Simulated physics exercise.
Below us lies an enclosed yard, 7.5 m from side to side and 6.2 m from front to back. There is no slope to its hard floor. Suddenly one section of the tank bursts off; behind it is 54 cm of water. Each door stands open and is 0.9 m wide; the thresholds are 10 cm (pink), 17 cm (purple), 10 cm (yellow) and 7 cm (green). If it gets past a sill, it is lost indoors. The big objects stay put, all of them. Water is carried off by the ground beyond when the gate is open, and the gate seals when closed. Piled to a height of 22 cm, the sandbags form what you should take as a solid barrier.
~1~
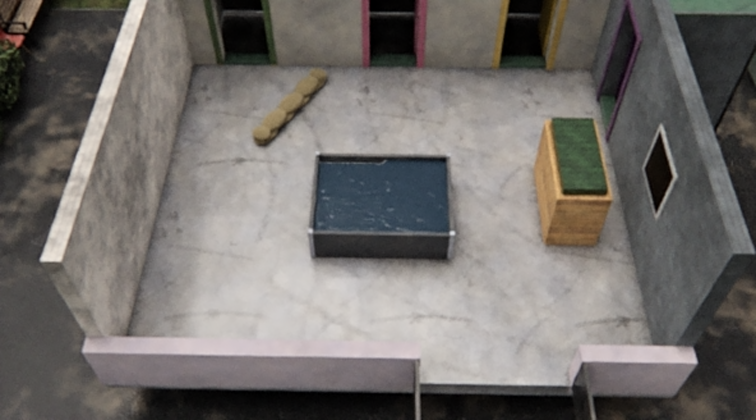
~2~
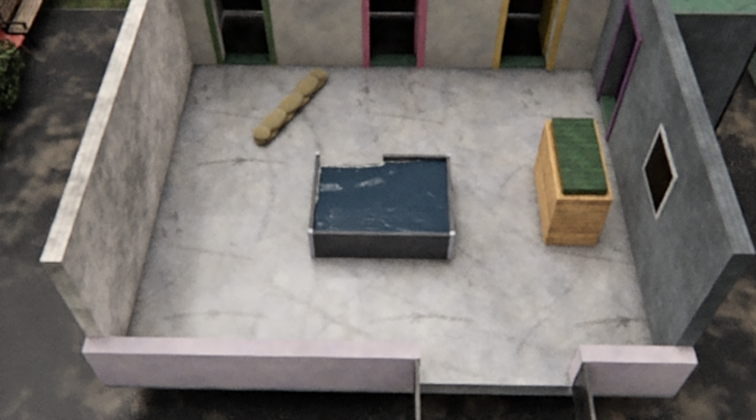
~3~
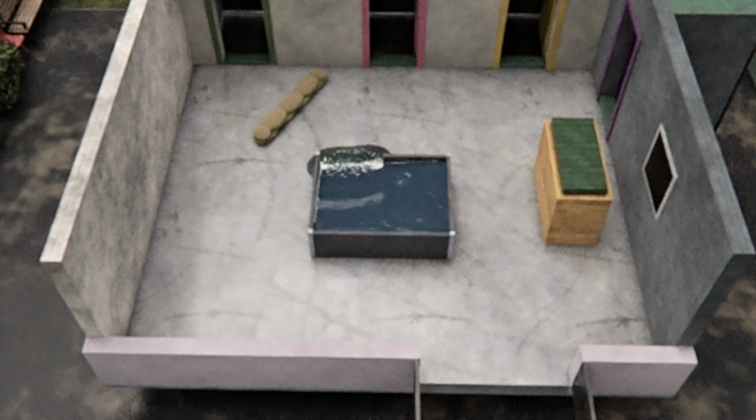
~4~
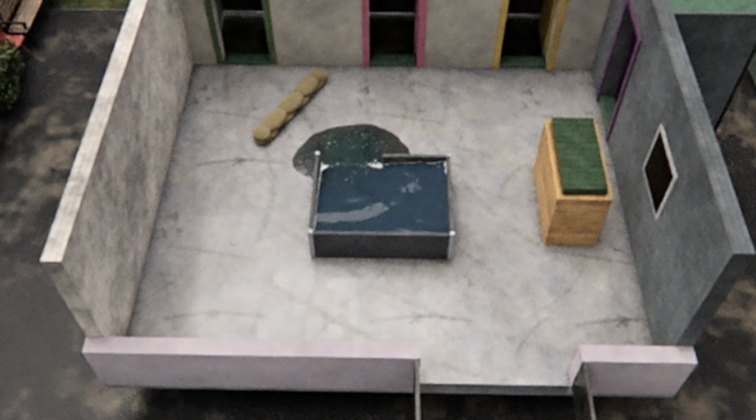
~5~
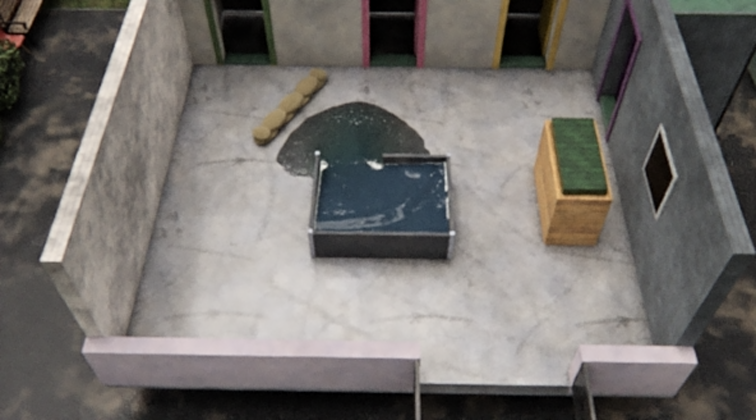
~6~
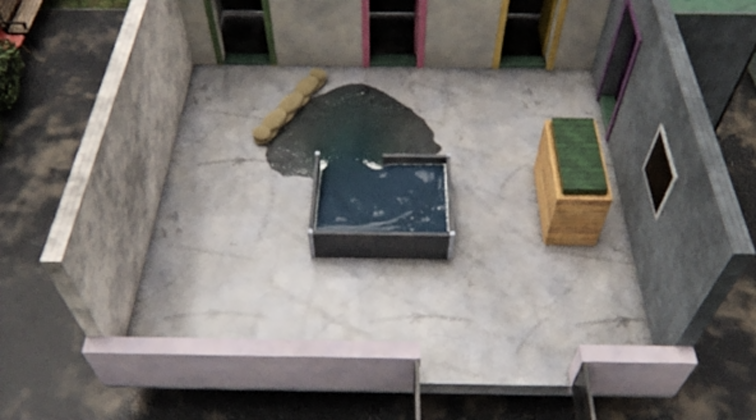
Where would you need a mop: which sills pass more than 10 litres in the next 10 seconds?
Pink door: Limit broken, purple door: Limit unbroken, yellow door: Limit unbroken, green door: Limit unbroken.
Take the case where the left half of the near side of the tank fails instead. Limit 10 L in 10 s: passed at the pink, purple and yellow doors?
Door by door - pink: Within bounds, purple: Within bounds, yellow: Within bounds.
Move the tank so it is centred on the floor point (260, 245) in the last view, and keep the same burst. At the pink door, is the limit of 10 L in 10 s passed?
Pink: Within limit.
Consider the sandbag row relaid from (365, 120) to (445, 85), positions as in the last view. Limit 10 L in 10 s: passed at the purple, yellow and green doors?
So then purple is inside it, yellow is inside it and green is beyond it.
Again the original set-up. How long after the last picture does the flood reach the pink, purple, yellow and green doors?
Arrival times: Pink 0.3 seconds, purple 3.0 seconds, yellow 1.6 seconds, green 1.1 seconds.
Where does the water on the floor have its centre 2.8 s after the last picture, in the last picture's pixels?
Centre: Roughly (373, 146) px.
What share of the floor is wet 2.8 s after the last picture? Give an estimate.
Wet share: Near 35 percent.
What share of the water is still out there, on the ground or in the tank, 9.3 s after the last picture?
Share still there: About 92 %.
Then, 0.7 s after the last picture water covers 15 % of the floor and is deepest (34 cm) near (345, 70); pink door 17 cm at the sill, 4 L in, purple door not reached, yellow door not reached, green door not reached.
Then, 1.5 s after the last picture water covers 20 % of the floor and is deepest (32 cm) near (355, 70); pink door 22 cm at the sill, 36 L in, purple door not reached, yellow door not reached, green door 3 cm at the sill, 0 L in.
Then, 2.8 s after the last picture water covers 35 % of the floor and is deepest (20 cm) near (355, 70); pink door 18 cm at the sill, 89 L in, purple door not reached, yellow door 6 cm at the sill, 0 L in, green door 3 cm at the sill, 0 L in.
Then, 5.3 s after the last picture water covers 50 % of the floor and is deepest (13 cm) near (586, 80); pink door 11 cm at the sill, 121 L in, purple door 10 cm at the sill, 0 L in, yellow door 4 cm at the sill, 0 L in, green door 2 cm at the sill, 0 L in.
Then, 9.3 s after the last picture water covers 80 % of the floor and is deepest (8 cm) near (570, 100); pink door 5 cm at the sill, 122 L in, purple door 8 cm at the sill, 0 L in, yellow door 7 cm at the sill, 0 L in, green door 2 cm at the sill, 0 L in.
